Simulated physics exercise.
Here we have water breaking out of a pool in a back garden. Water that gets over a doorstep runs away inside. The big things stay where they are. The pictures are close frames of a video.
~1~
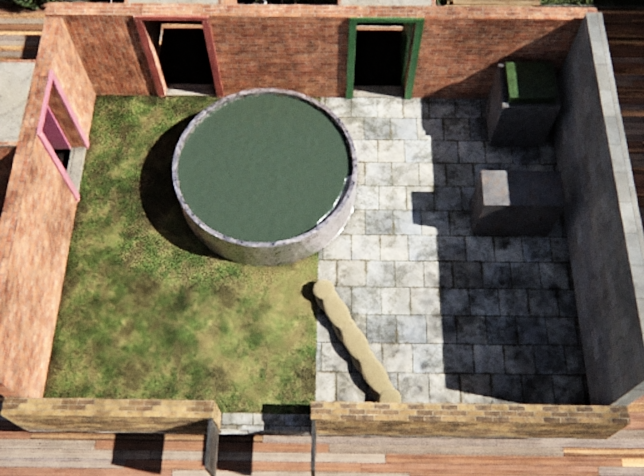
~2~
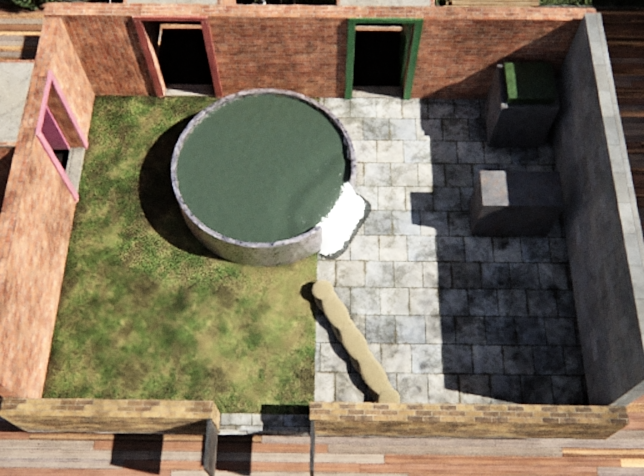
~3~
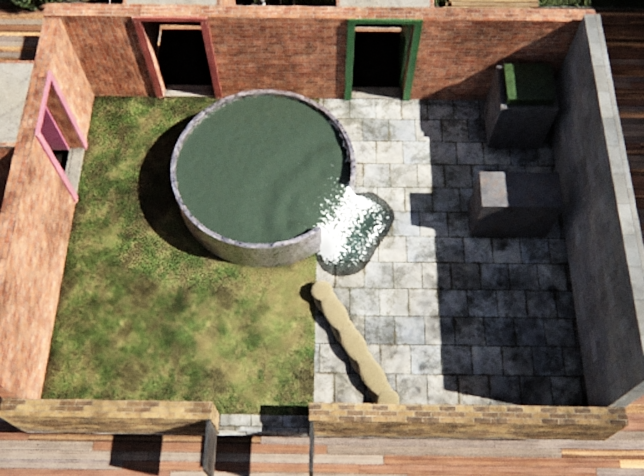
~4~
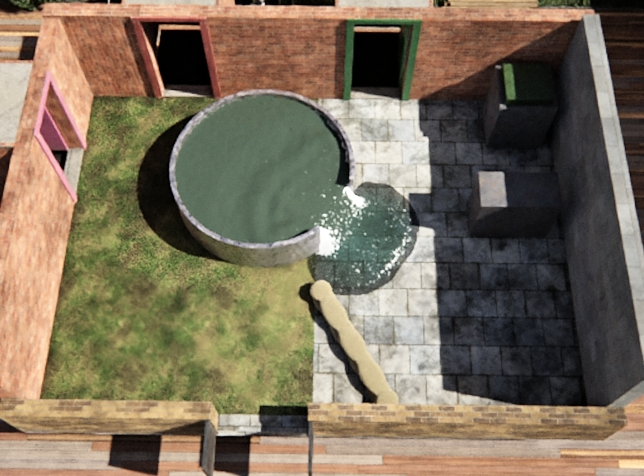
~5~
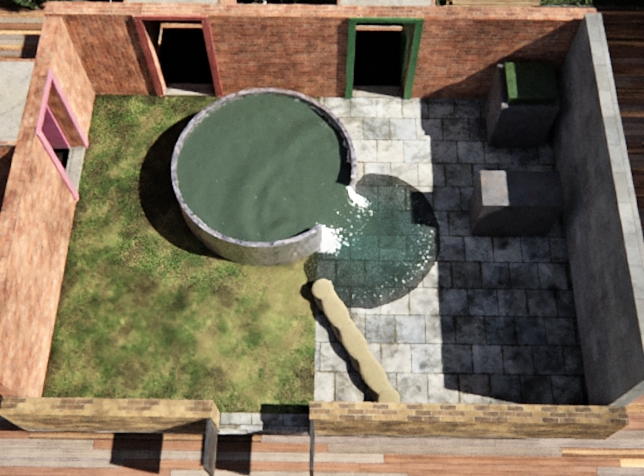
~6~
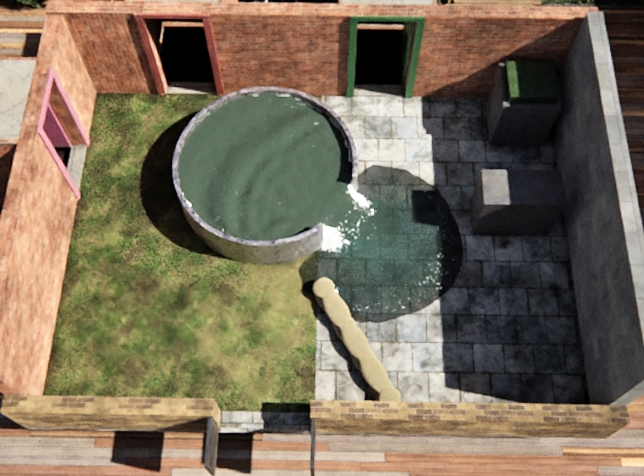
In a walled back garden, water bursts from a round pool and spreads across the paving.
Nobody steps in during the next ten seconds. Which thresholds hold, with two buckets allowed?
One by one: The pink door admits no more than that; the green door lets in a lot; the red door admits no more than that.
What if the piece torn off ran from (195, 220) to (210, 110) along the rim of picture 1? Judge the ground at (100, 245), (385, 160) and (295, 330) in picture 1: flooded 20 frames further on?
One after the other: Awash, dry, dry.
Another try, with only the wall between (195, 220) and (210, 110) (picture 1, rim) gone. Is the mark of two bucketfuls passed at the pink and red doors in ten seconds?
In short: The pink one floods; the red one floods.
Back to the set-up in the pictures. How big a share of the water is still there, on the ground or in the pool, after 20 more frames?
I make it 100 per cent.
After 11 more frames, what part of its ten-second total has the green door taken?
About 0 per cent.
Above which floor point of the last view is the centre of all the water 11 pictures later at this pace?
Near (326, 216).
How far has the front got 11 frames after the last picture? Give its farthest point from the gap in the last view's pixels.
Near (582, 417).
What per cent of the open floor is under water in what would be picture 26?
Some 40 per cent.
A moment on, water covers 30 % of the floor; the pink door not reached, the green door not reached, the red door not reached.
Next, water covers 35 % of the floor; the pink door not reached, the green door not reached, the red door not reached.
Then, water covers 40 % of the floor; the pink door not reached, the green door not reached, the red door not reached.
Later, water covers 50 % of the floor; the pink door not reached, the green door wet at the sill, nothing in, the red door not reached.
In the end, water covers 65 % of the floor; the pink door not reached, the green door far over two buckets in, the red door under two buckets in.
